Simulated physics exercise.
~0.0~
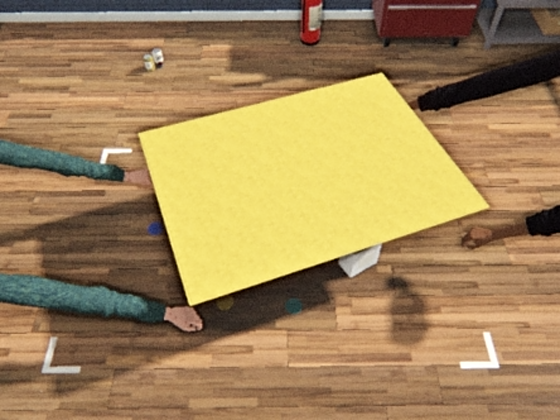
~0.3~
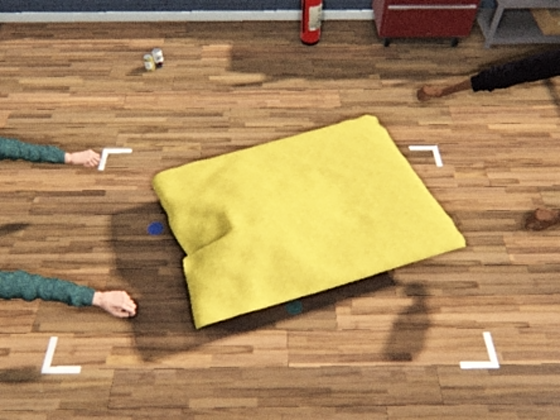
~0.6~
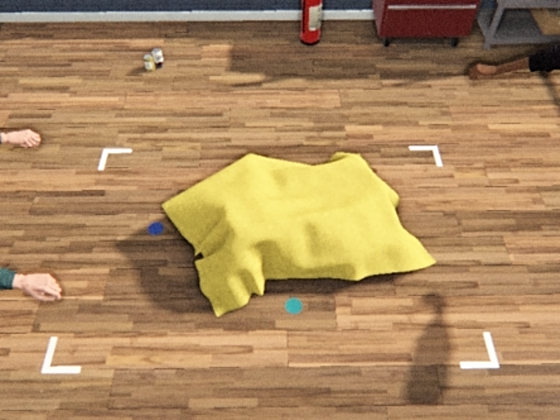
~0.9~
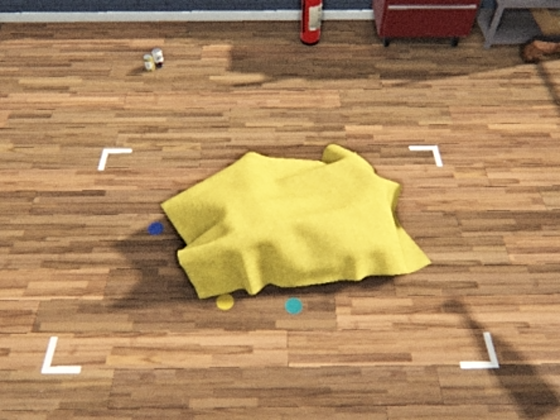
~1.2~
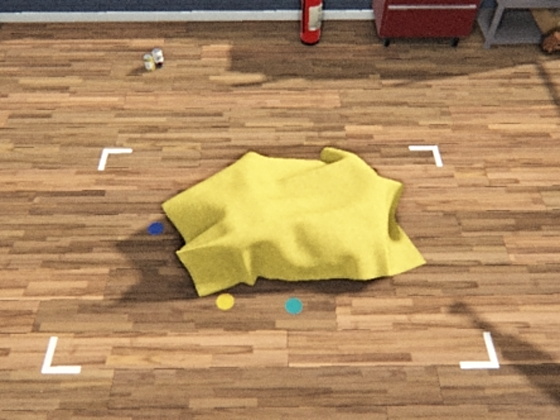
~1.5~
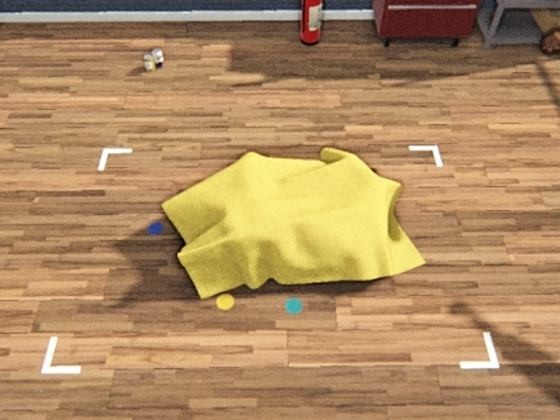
The video shows two pairs of hands releasing a flat yellow blanket above a workshop floor, then withdrawing as it drops and crumples over hidden objects. It settles into a lumpy heap between white corner marks, with blue, yellow and teal discs left uncovered beside it.
